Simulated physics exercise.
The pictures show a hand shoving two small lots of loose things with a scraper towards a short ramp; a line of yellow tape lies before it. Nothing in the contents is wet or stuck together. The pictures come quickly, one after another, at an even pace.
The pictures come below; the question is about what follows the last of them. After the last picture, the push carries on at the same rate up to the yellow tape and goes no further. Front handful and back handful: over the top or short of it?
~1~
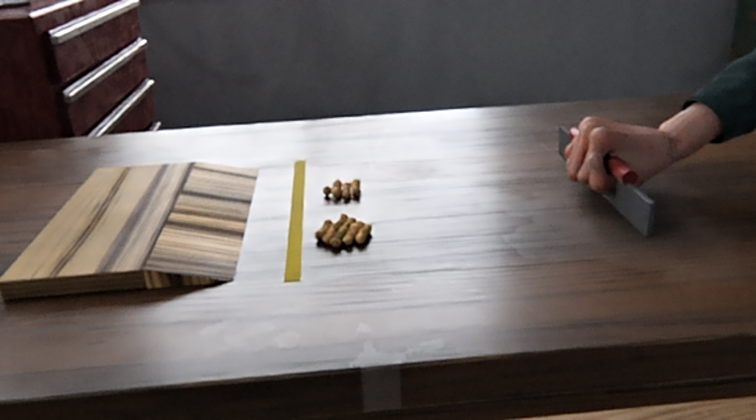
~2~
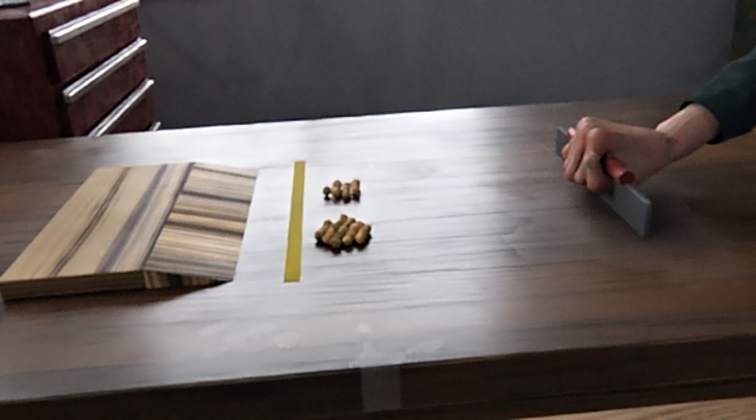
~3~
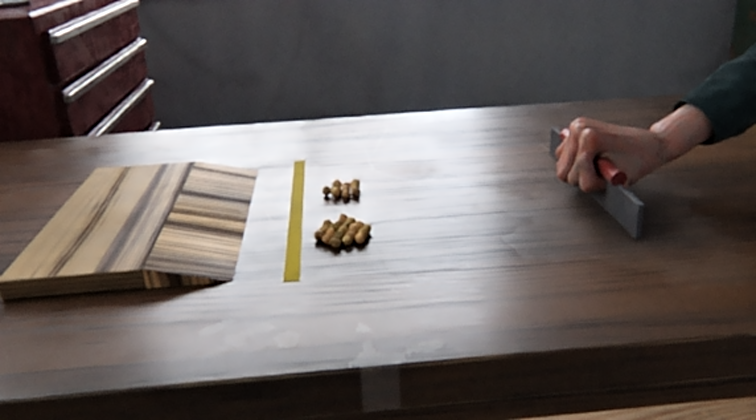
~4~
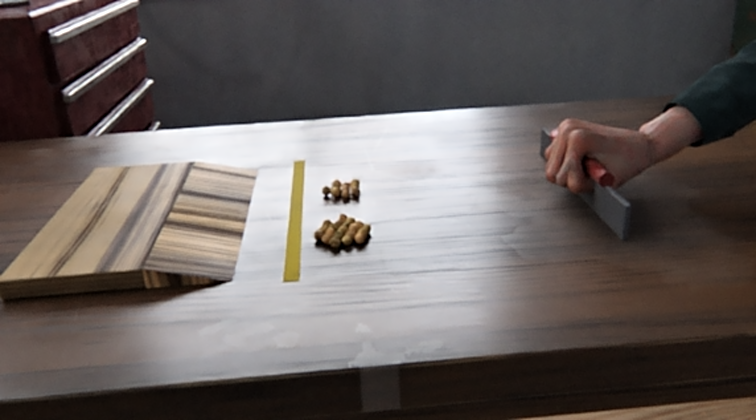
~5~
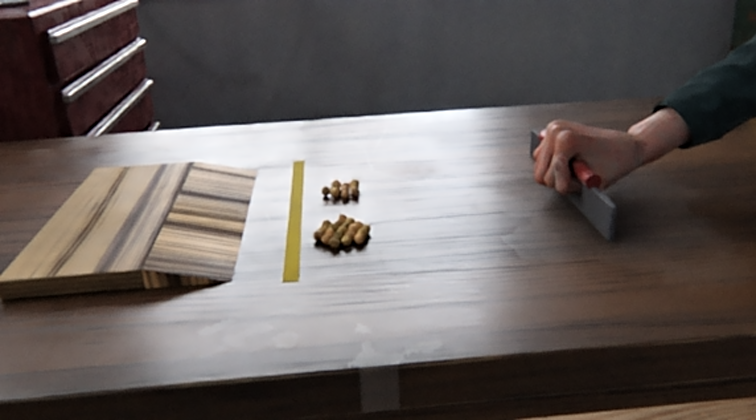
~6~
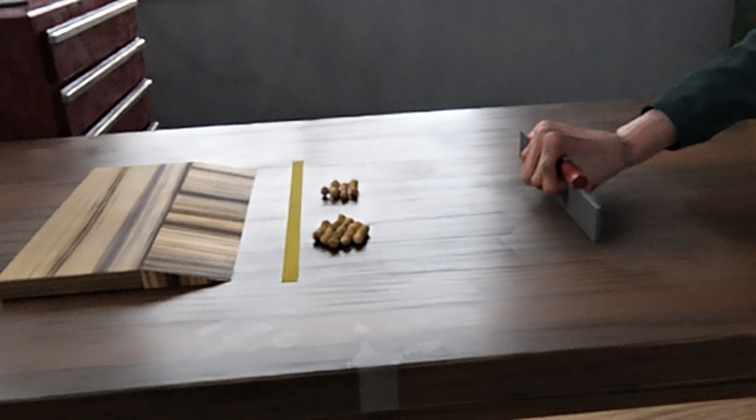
Front handful short, back handful short.
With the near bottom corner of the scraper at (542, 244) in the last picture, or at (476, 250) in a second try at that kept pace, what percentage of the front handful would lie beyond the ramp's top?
About 0 and 20 per cent.
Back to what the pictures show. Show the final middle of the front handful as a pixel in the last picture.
Around (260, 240).
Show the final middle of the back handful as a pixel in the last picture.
Close to (269, 195).
Then, 0.70 s past the last view, scraper still moving, near (417, 173); front handful all short of the ramp; back handful all short of the ramp.
Then, 1.42 s past the last view, scraper stopped at the yellow tape; front handful all short of the ramp; back handful all short of the ramp.
Finally, scraper stopped at the yellow tape; front handful none past the top, all short of the ramp; back handful none past the top, all short of the ramp.
